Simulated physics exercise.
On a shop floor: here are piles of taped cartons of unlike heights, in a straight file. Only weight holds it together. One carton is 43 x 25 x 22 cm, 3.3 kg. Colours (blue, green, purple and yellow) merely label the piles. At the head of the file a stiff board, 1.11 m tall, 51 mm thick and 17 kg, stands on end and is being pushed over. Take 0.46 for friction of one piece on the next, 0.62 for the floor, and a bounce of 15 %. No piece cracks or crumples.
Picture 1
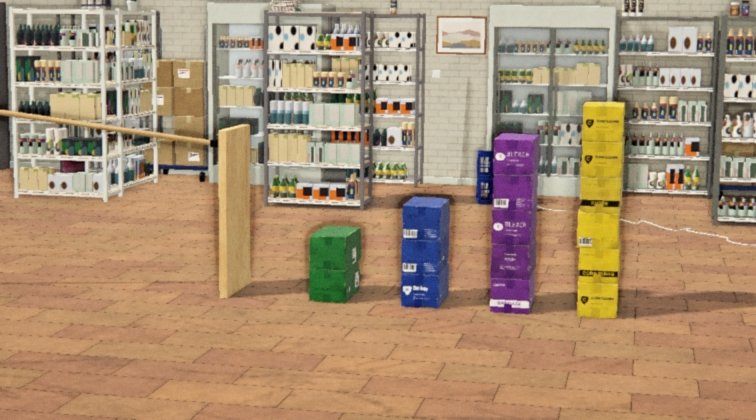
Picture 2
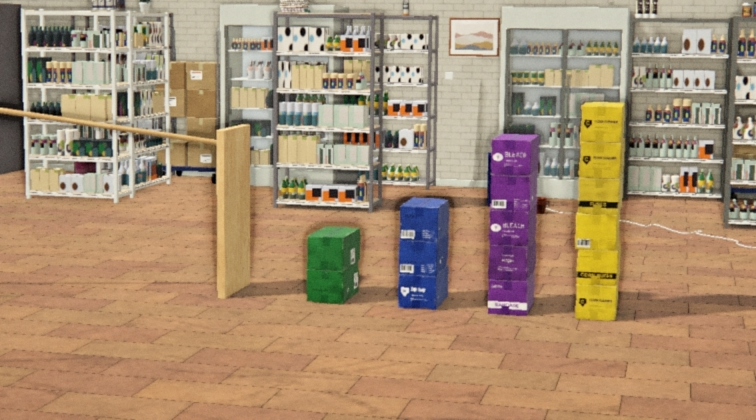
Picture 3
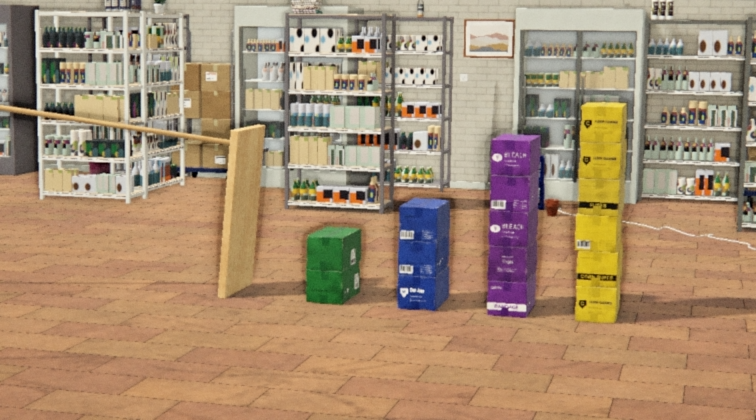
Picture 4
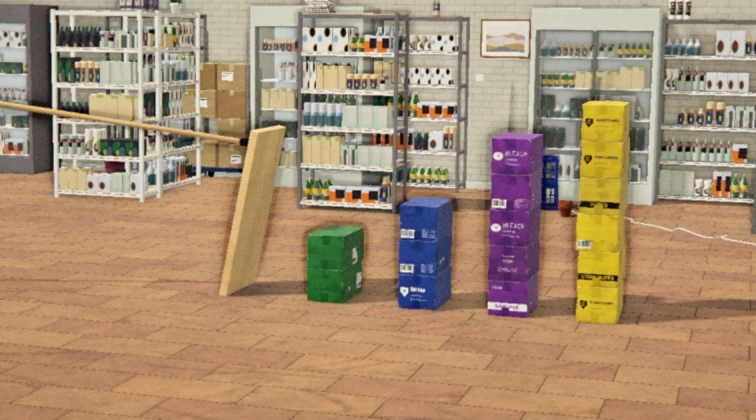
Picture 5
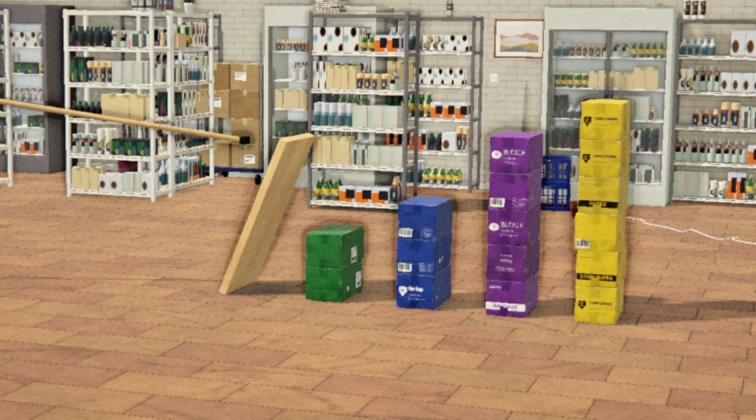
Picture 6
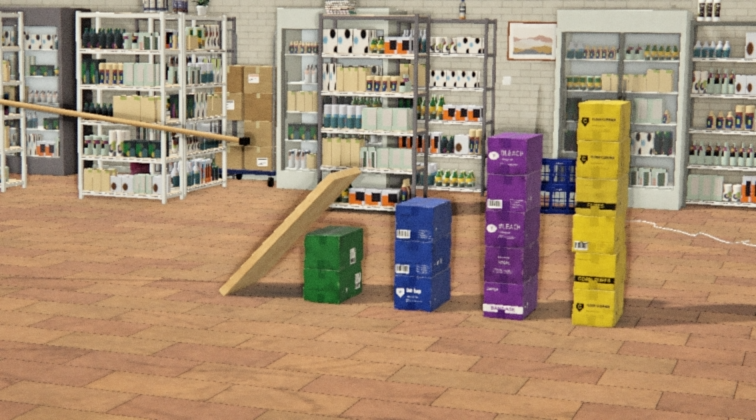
In this clip, a pole pushes the upper part of an upright wooden board rightward and then stops, while the board keeps tilting toward a row of green, blue, purple and yellow carton stacks that stay still.
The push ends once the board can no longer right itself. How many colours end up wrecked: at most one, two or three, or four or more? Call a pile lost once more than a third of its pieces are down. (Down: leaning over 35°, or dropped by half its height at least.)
Lost: At most one.
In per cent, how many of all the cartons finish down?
Near 0 per cent.
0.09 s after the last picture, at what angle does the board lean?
About 55°.
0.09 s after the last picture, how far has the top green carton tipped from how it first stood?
Roughly 0°.
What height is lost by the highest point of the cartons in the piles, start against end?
About 0 cm.
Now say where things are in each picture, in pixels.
In the first picture (we follow the side turned to the camera; the camera moves round a little), pole end (212, 144) 9 cm short, board 0° from upright; top yellow carton (603, 124); top green carton (327, 253); no other piece has moved.
The second picture shows pole end 4 mm short, board 0° from upright; top purple carton (511, 158).
The third picture shows pole end 8 cm in, board 5° from upright; top purple carton (510, 158); no other piece has moved.
The fourth picture shows pole end (242, 142) 11 cm in, stopped, board 12° from upright; top green carton (325, 252); no other piece has moved.
The fifth picture shows pole end (242, 141) 11 cm in, stopped, board 23° from upright; top blue carton (417, 222); no other piece has moved.
The sixth picture shows pole end (241, 141) 11 cm in, stopped, board 44° from upright; top yellow carton (599, 122); top green carton (322, 252); no other piece has moved.
Then, 0.06 s on from the sixth picture, board 52° from upright; none of the 16 cartons down.
Then, 0.09 s on from the sixth picture, board 53° from upright; none of the 16 cartons down, 1 disturbed; top green carton displaced 19 mm.
Then, 0.23 s on from the sixth picture, board 54° from upright; none of the 16 cartons down, 1 disturbed; top green carton displaced 39 mm.
Finally, board 52° from upright; none of the 16 cartons down, 1 disturbed; top green carton displaced 40 mm; top purple carton unmoved. No coloured pile is wrecked. Seen by the last camera, middles, top green carton near (340, 247), top purple carton near (515, 153).
